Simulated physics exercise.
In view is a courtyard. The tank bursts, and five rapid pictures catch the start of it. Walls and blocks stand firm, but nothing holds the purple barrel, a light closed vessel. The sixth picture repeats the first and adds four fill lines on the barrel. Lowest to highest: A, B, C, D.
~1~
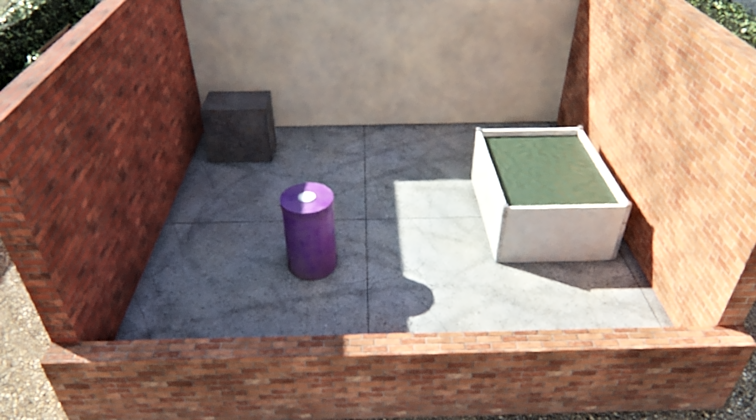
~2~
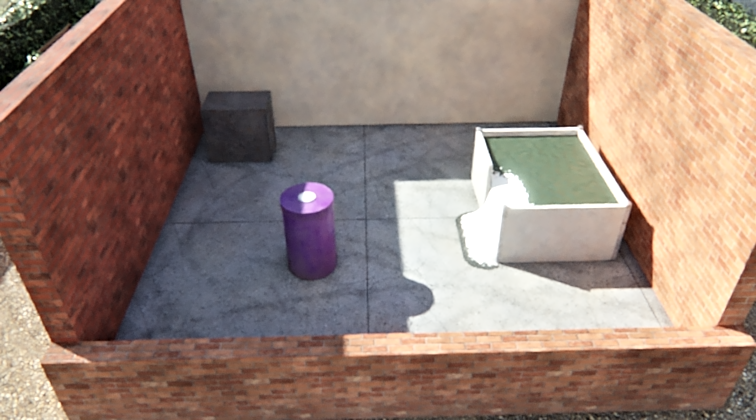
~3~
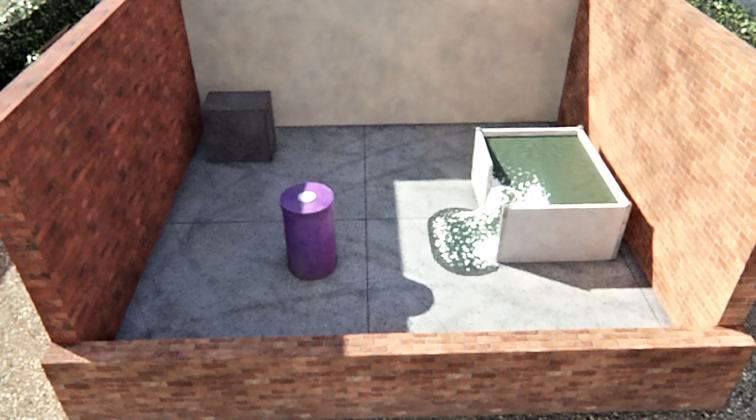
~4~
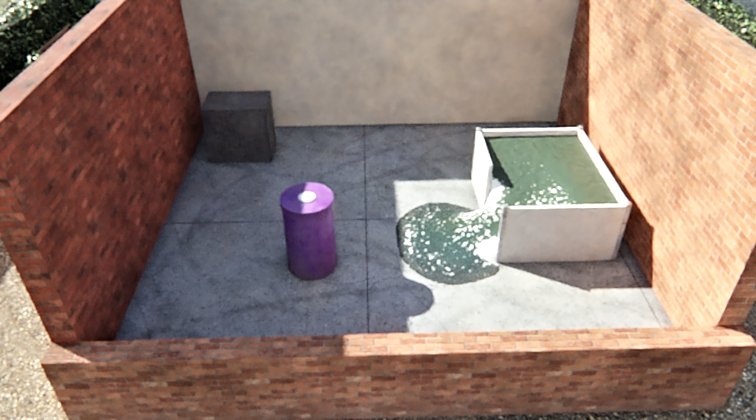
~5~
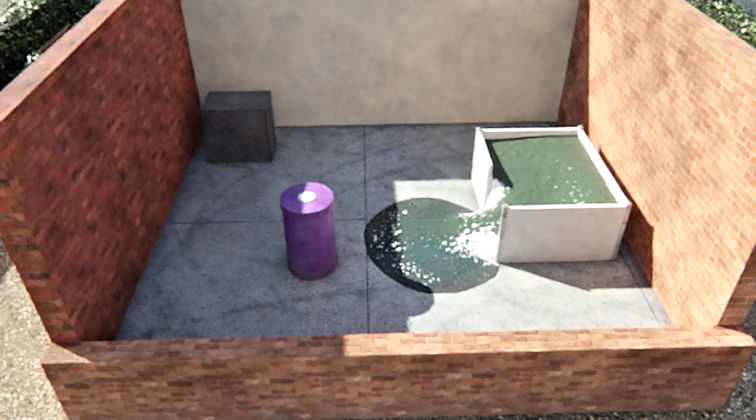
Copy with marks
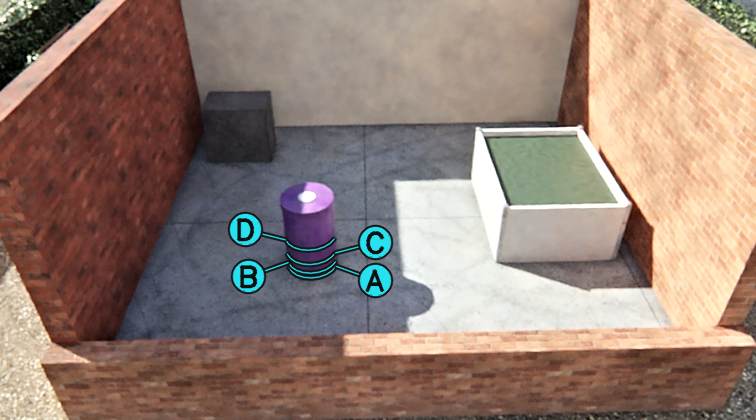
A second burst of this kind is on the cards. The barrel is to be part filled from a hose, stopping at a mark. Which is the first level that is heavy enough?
D will do.
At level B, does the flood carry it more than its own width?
Yes.
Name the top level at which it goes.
Level C.
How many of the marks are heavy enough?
One.
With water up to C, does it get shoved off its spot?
Yes, that goes wrong.
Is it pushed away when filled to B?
Yes, that goes wrong.
On the marked copy, A at (311, 277); B at (311, 273); C at (310, 264); D at (308, 250); from the bottom up A, B, C, D.
For level A, it is pushed about 3 times its own width away.
For level B, it is pushed about twice its own width away.
For level C, it is pushed about half its own width away.
For level D, it does not move.
